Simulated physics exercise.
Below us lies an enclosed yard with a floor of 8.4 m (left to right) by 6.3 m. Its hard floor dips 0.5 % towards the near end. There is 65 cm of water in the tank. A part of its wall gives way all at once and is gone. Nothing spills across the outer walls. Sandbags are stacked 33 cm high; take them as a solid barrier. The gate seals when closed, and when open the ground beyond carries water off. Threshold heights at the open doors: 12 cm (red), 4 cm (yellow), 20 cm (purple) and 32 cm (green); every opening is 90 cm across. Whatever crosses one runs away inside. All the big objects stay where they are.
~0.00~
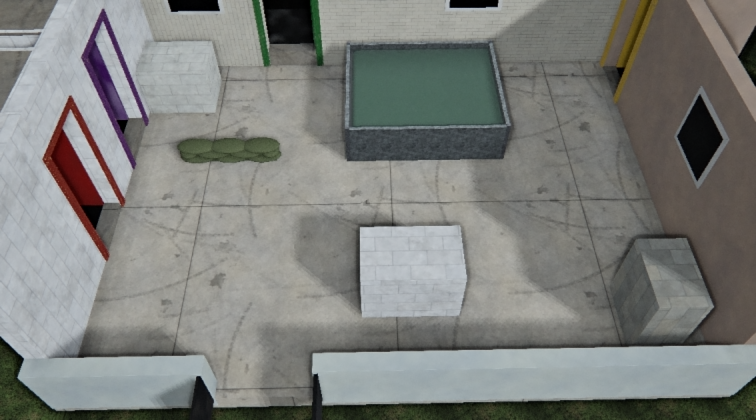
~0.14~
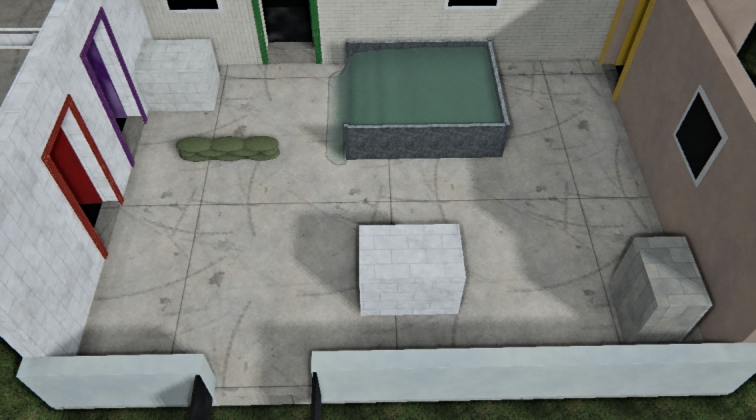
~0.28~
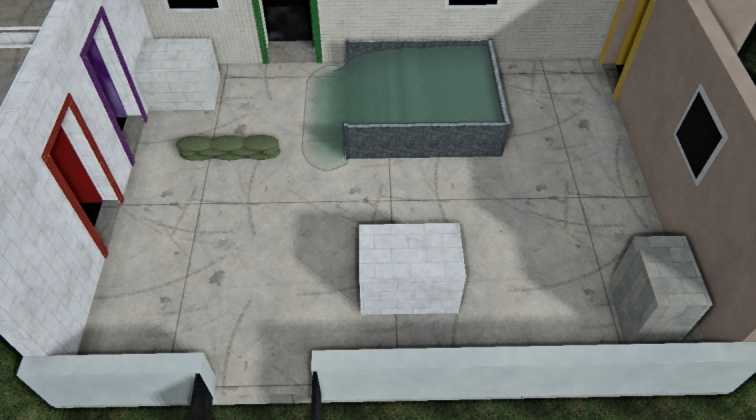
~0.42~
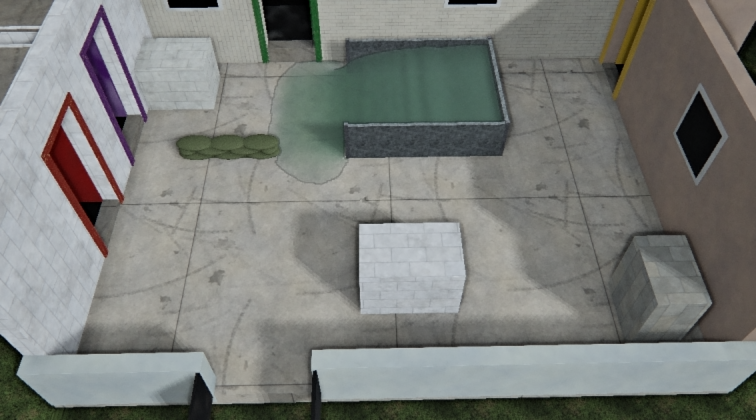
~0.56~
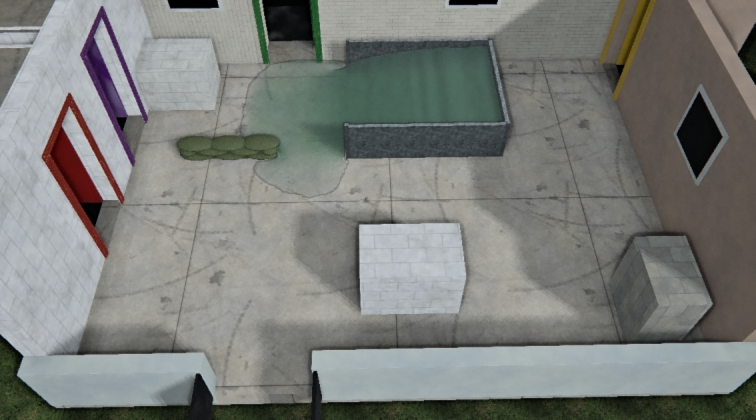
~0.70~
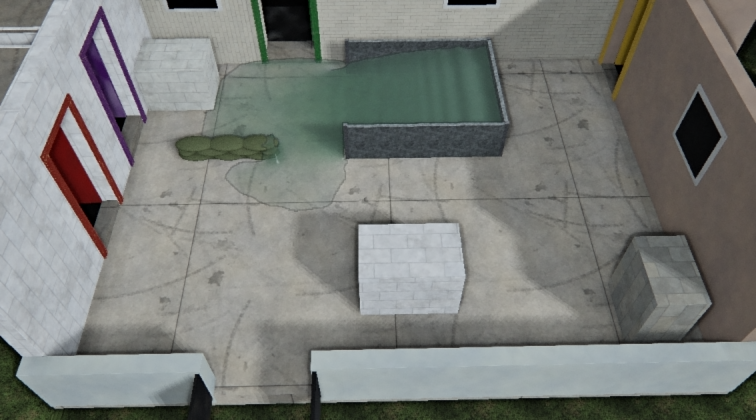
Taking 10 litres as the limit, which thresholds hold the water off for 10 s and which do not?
Door by door: At the red door it does not reach the limit; at the yellow door it exceeds the limit; at the purple door it exceeds the limit; at the green door it keeps below the limit.
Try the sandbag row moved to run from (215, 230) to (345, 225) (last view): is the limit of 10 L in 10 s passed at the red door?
Then: Red above.
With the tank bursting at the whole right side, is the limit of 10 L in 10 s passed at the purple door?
Then: Purple below.
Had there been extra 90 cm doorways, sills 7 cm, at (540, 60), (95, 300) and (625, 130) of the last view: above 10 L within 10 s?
In turn: Not over, above, not over.
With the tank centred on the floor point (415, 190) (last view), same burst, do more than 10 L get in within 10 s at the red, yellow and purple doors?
Against that limit: Red over, yellow over, purple below.
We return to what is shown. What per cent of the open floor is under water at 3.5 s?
Some 45 per cent of it.
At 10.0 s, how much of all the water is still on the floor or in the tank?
About 82 per cent.
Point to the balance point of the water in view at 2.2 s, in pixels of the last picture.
At about (307, 120).
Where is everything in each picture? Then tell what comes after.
The first picture shows still water, 65 cm deep, in the tank at (423, 86).
In the second picture, the front is at (343, 162), 1.2 m from the gap at (349, 103); 0.5 m2 of floor is under water; 65 cm left at the back of the tank.
In the third picture, the front is at (329, 167), 1.3 m from the gap at (350, 104); 1.5 m2 of floor is under water; 65 cm left at the back of the tank.
In the fourth picture, water pours out at (350, 105) and has run 1.7 m, to (296, 172); typically 10 cm deep outside, 65 cm at the tank's back.
In the fifth picture, the front is at (270, 179), 2.0 m from the gap at (350, 106); 4.7 m2 of floor is under water; 65 cm left at the back of the tank.
In the sixth picture, water pours out at (349, 106) and has run 2.5 m, to (207, 140); typically 8 cm deep outside, 60 cm at the tank's back.
After 1.4 s water covers 25 % of the floor and is deepest (42 cm) near (140, 139); red door not reached, yellow door not reached, purple door 34 cm at the sill, 8 L in, green door 18 cm at the sill, 0 L in.
After 2.2 s water covers 35 % of the floor and is deepest (56 cm) near (155, 89); red door 6 cm at the sill, 0 L in, yellow door not reached, purple door 40 cm at the sill, 87 L in, green door 18 cm at the sill, 0 L in.
After 3.5 s water covers 45 % of the floor and is deepest (42 cm) near (168, 76); red door 9 cm at the sill, 0 L in, yellow door not reached, purple door 35 cm at the sill, 220 L in, green door 26 cm at the sill, 0 L in.
After 6.0 s water covers 60 % of the floor and is deepest (18 cm) near (184, 293); red door 5 cm at the sill, 0 L in, yellow door not reached, purple door 14 cm at the sill, 278 L in, green door 15 cm at the sill, 0 L in.
After 10.0 s water covers 85 % of the floor and is deepest (13 cm) near (322, 68); red door 6 cm at the sill, 0 L in, yellow door 4 cm at the sill, 30 L in, purple door 5 cm at the sill, 278 L in, green door 7 cm at the sill, 0 L in.
